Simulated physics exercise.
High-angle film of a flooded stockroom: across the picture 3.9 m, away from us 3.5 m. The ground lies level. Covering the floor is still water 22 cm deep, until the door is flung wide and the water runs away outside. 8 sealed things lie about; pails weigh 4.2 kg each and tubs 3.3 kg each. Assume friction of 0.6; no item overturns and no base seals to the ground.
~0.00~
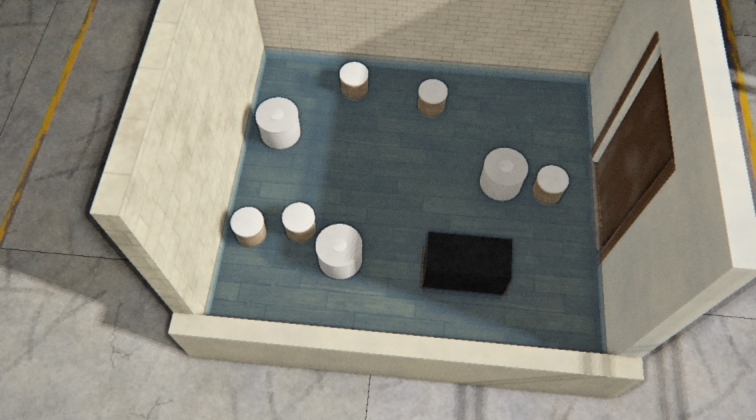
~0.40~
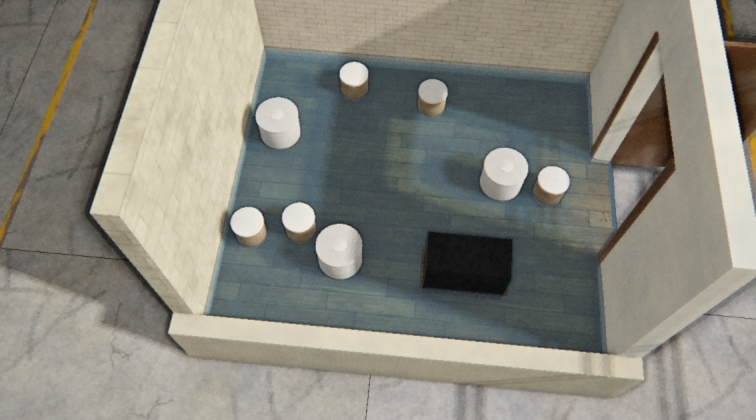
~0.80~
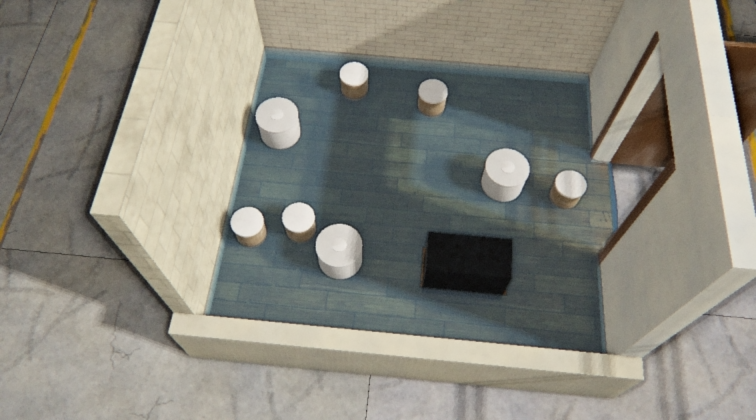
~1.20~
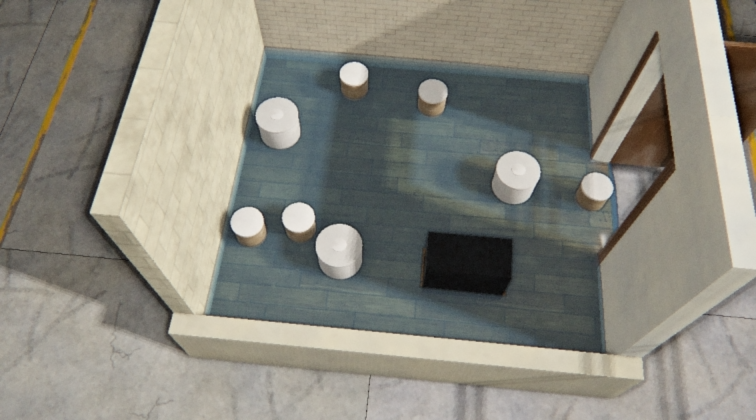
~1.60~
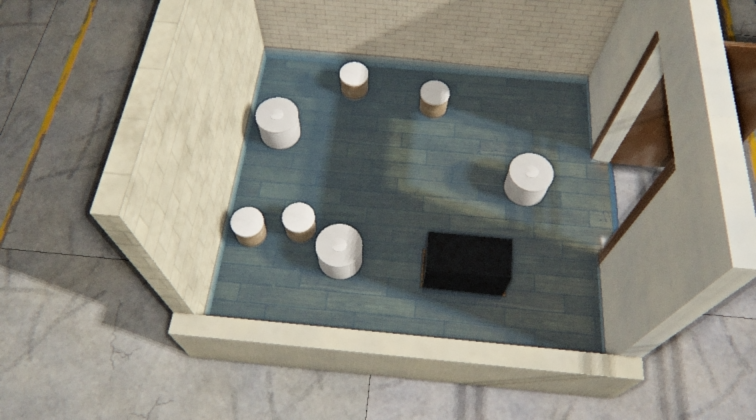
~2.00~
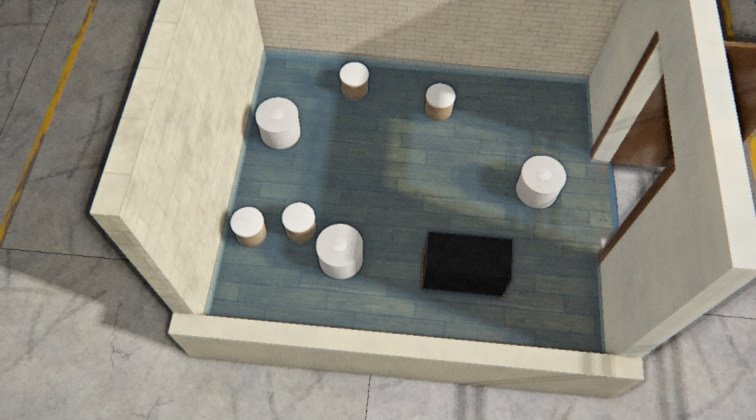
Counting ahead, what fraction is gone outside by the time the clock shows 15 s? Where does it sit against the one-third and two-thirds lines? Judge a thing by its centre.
The count out is within the middle third.
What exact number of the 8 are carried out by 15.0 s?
3.
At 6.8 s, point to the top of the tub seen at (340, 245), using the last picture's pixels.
Position estimate: Close to (383, 239).
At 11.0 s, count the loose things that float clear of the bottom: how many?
Count: 5.
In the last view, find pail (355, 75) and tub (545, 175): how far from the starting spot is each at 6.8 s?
In order: 60 cm, then washed out.
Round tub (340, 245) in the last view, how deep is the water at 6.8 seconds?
I'd say some 15 cm.
After 3.0 s 1 of 8 are out; 7 afloat.
After 6.8 s 2 of 8 are out; 6 afloat.
After 11.0 s 3 of 8 are out; 5 afloat.
After 15.0 s 3 of 8 are out; 5 afloat.
